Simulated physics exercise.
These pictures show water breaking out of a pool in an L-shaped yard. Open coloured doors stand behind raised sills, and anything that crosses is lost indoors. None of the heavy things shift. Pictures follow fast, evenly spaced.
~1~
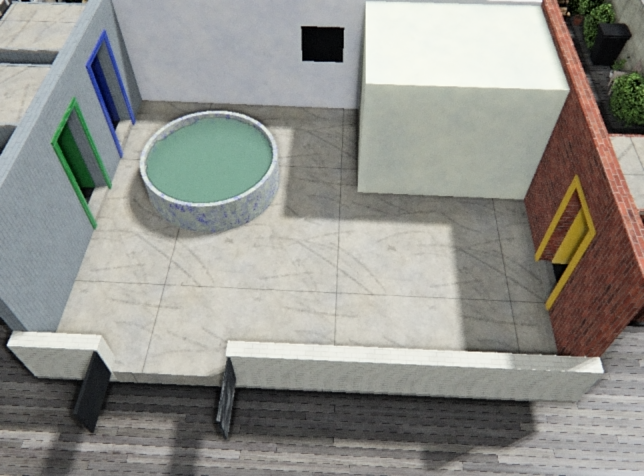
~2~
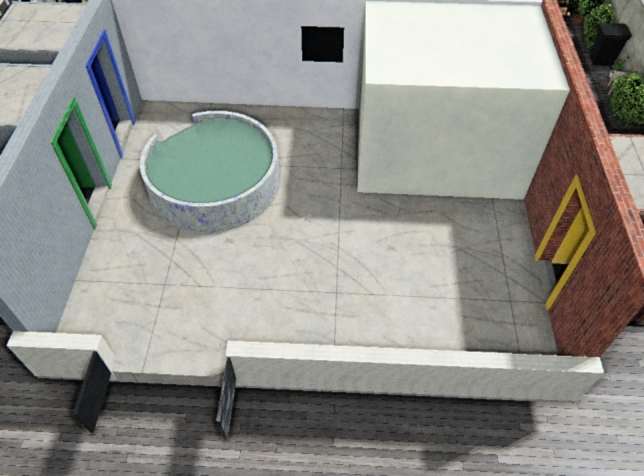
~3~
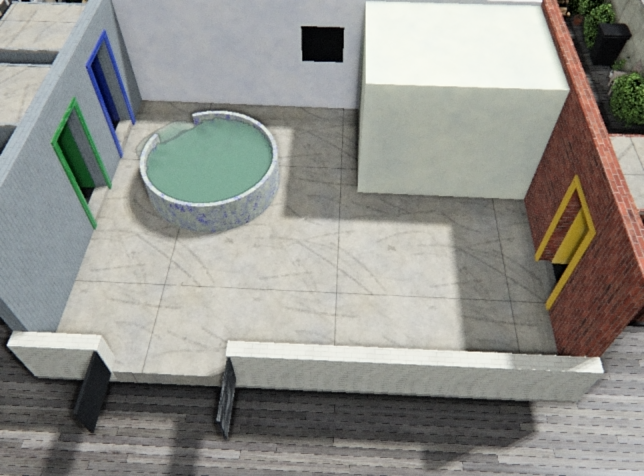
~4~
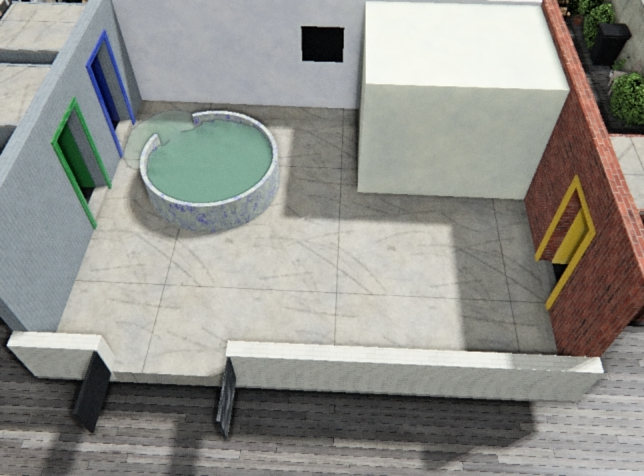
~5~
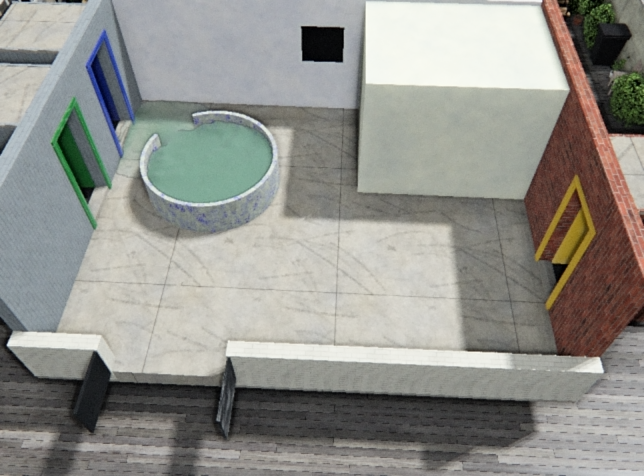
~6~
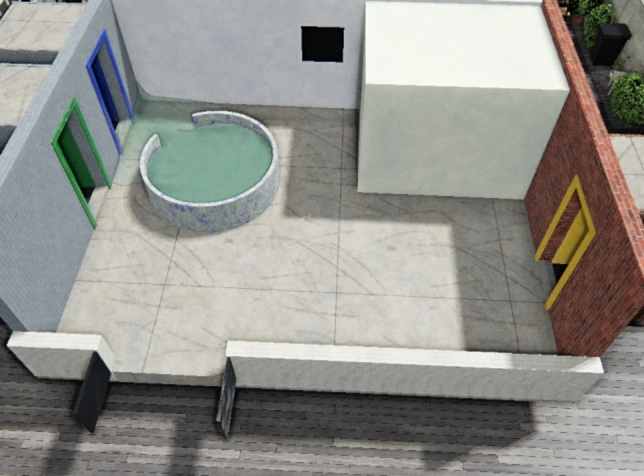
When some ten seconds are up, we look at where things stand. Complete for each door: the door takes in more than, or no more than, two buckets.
Completed: The yellow door takes in no more than two buckets; the blue door takes in more than two buckets; the green door takes in no more than two buckets.
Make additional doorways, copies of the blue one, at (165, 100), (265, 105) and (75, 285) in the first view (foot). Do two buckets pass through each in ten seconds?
Taking each in turn: Runs above, then runs below, then runs below.
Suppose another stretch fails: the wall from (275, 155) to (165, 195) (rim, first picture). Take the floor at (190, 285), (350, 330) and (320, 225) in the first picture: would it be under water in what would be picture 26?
Going through them one by one, I'd say waterlogged, then waterlogged, then waterlogged.
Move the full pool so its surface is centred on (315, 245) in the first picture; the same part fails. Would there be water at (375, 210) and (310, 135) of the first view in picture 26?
Result: Spared; inundated.
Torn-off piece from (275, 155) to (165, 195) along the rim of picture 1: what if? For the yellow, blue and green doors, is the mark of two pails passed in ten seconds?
Well, the yellow door gets past it, then the blue door stays beneath it, and the green door stays beneath it.
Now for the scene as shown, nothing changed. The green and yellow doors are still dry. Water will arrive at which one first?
Answer: The green door.
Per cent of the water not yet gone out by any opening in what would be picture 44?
Around 88 parts in a hundred.
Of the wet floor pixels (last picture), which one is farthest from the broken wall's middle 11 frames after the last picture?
Somewhere around (86, 253).
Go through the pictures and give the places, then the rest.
The first frame shows still water in the round pool at (210, 158).
In the second frame, the front is at a hidden place, out from the gap on the round pool's far side.
In the third frame, the front is at a hidden place, out from the gap on the round pool's far side.
In the fourth frame, water pours out on the round pool's far side and has run to (165, 113).
In the fifth frame, water pours out on the round pool's far side and has run to (141, 105).
In the sixth frame, water pours out on the round pool's far side and has run to (143, 101).
A moment on, water covers 10 % of the floor; the yellow door not reached, the blue door over two buckets in, the green door wet at the sill, nothing in.
Next, water covers 15 % of the floor; the yellow door not reached, the blue door far over two buckets in, the green door wet at the sill, nothing in.
Then, water covers 30 % of the floor; the yellow door not reached, the blue door far over two buckets in, the green door wet at the sill, nothing in.
Later, water covers 65 % of the floor; the yellow door not reached, the blue door far over two buckets in, the green door wet at the sill, nothing in.
In the end, water covers 80 % of the floor; the yellow door not reached, the blue door far over two buckets in, the green door wet at the sill, nothing in.
